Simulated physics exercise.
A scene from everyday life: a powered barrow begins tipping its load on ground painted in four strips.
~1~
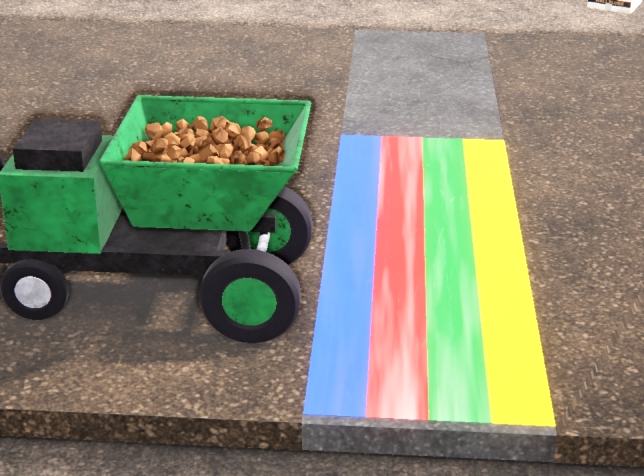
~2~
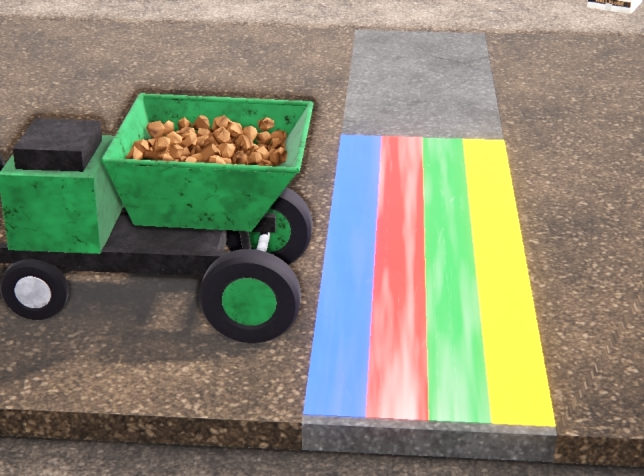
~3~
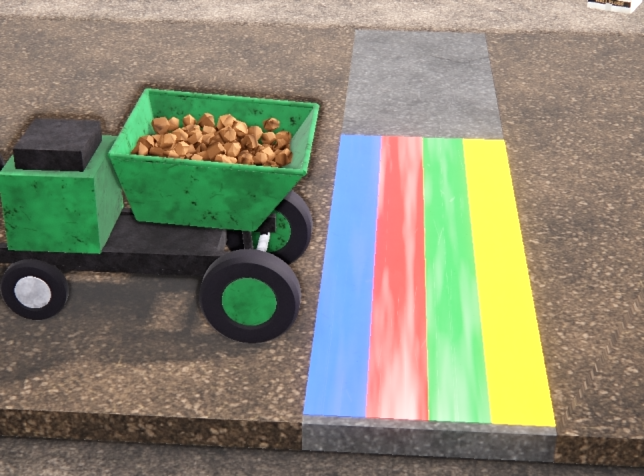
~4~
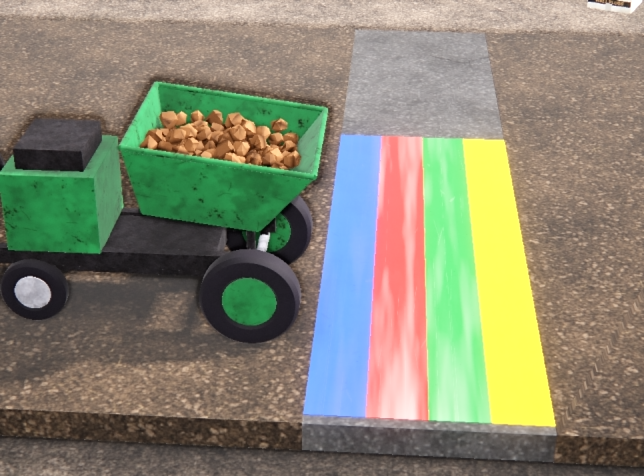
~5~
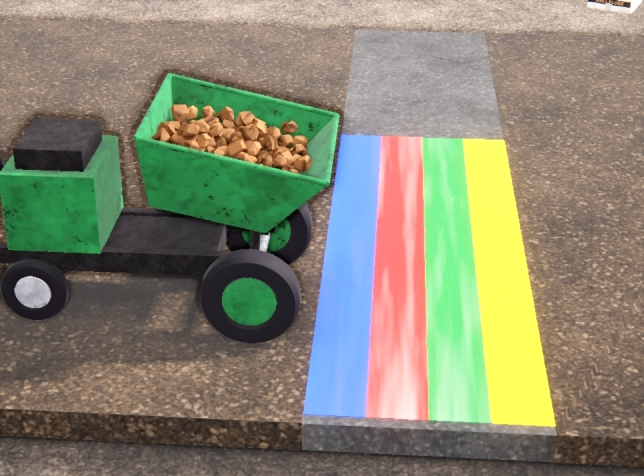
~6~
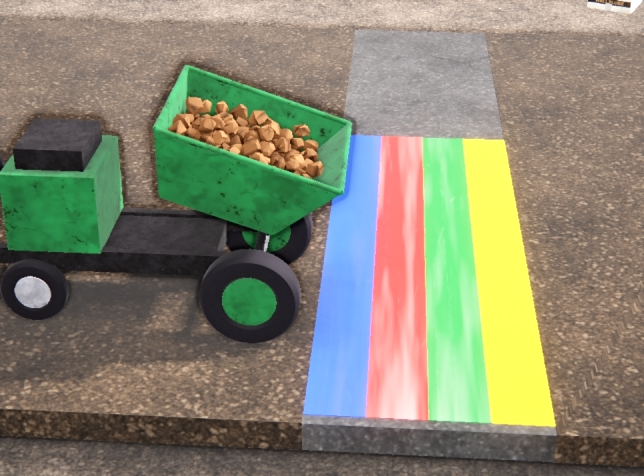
The green skip full of brown clods rises and tilts right toward the striped ground.
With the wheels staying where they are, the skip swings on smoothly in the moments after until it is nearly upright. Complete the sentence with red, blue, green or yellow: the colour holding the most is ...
The colour holding the most is green.
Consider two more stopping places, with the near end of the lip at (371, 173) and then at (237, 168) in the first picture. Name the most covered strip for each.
Going by the pictures, the first try gives the yellow one and the second gives the red strip.
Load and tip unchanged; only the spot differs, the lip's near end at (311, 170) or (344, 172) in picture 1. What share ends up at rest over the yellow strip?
The first spot gives roughly 20 %; the second gives roughly 30 %.
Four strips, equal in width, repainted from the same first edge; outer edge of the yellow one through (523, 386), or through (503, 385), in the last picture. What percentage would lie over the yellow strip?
Shares in turn: 20 %; 20 %.
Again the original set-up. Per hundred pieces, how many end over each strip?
Blue strip near 0; red strip near 10; green strip near 30; yellow strip near 15.
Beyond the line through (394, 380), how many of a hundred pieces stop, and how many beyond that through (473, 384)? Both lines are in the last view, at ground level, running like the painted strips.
In order: Near 70 %, then 30 %.
Soon after the last picture, skip tipped steeply; all in the skip.
A little later, skip tipped right over; most in the skip; a small part over the red strip; about a quarter over the green strip; a stray few over the yellow strip.
Later still, skip tipped right over; about a third in the skip; a small part over the red strip; about a third over the green strip; a small part over the yellow strip; a small part off the paint.
At rest, skip tipped right over; about a third in the skip; none over the blue strip; a small part over the red strip; about a third over the green strip; about a quarter over the yellow strip; a small part off the paint.
